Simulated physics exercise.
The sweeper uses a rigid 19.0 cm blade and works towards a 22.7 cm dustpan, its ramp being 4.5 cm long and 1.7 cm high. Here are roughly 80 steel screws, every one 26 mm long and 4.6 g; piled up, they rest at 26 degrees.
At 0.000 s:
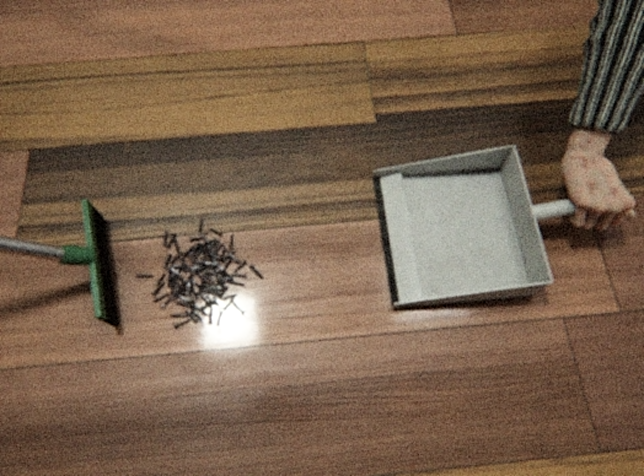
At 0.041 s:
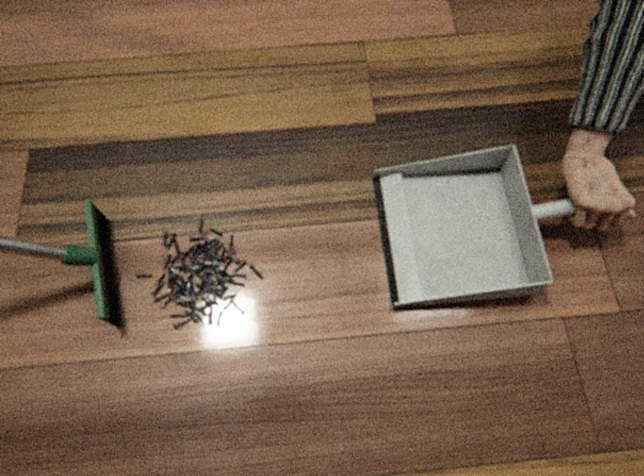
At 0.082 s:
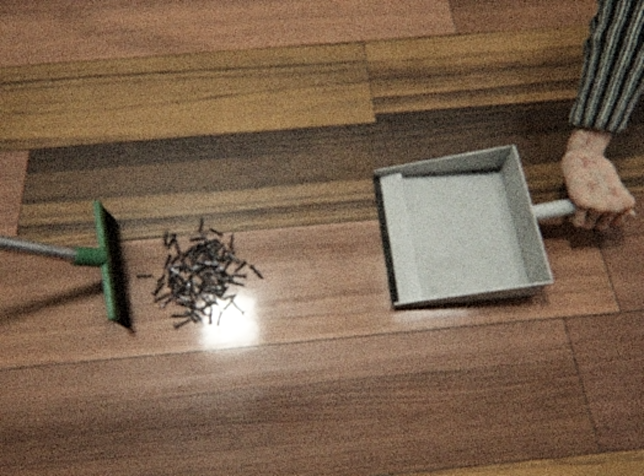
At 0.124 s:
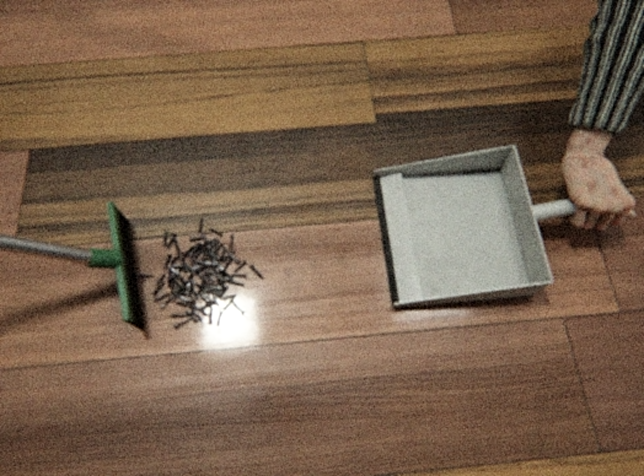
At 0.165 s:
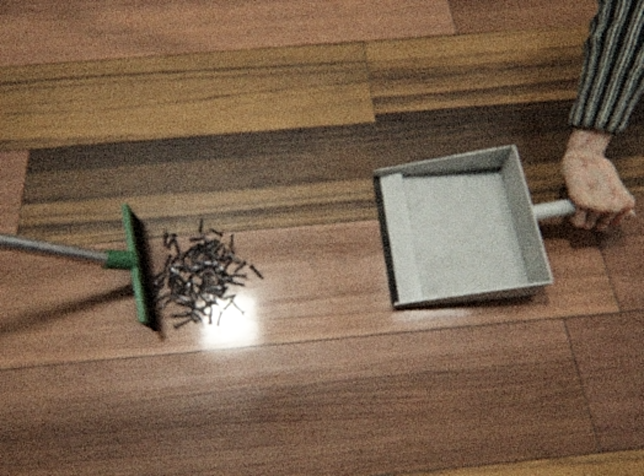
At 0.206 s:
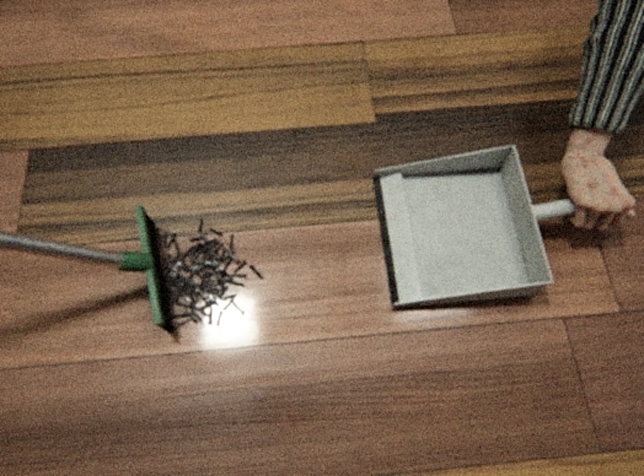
Hand in a striped sleeve holding a grey dustpan still while a green blade slides right, reaching a pile of dark screws.
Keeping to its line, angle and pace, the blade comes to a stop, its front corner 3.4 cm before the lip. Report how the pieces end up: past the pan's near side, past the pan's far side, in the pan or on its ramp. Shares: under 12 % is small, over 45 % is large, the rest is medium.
Past the pan's near side: A medium share; past the pan's far side: A small share; in the pan or on its ramp: A small share.
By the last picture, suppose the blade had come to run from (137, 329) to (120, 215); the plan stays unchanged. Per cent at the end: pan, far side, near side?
Split: Pan = 0, far = 0, near = 25.
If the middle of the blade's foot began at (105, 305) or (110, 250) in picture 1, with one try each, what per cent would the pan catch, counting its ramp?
The two tries give some 0 % and some 0 %.
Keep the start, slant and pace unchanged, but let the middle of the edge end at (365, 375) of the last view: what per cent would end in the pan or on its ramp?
Share caught: Approx. 0 %.
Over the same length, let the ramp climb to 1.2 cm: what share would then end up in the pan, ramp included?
Then about 0 per cent.
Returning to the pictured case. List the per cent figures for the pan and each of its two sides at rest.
Near: 20; far: 0; pan: 0 (percent).
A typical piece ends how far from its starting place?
Roughly 26 centimetres.
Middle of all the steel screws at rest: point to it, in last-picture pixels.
Centre at rest, approx.: (372, 273) px.
After 0.48 s, middle of the blade 21 cm from the lip; 0 % over the lip, far side 0 %, near side 10 %.
After 0.67 s, middle of the blade 11 cm from the lip; 0 % over the lip, far side 0 %, near side 15 %.
After 0.97 s, middle of the blade 5 cm from the lip; 0 % over the lip, far side 0 %, near side 20 %.
In the end, at 2.0 s, near side 20 %, far side 0 %, pan 0 %, in front of the lip or behind the blade 75 %.
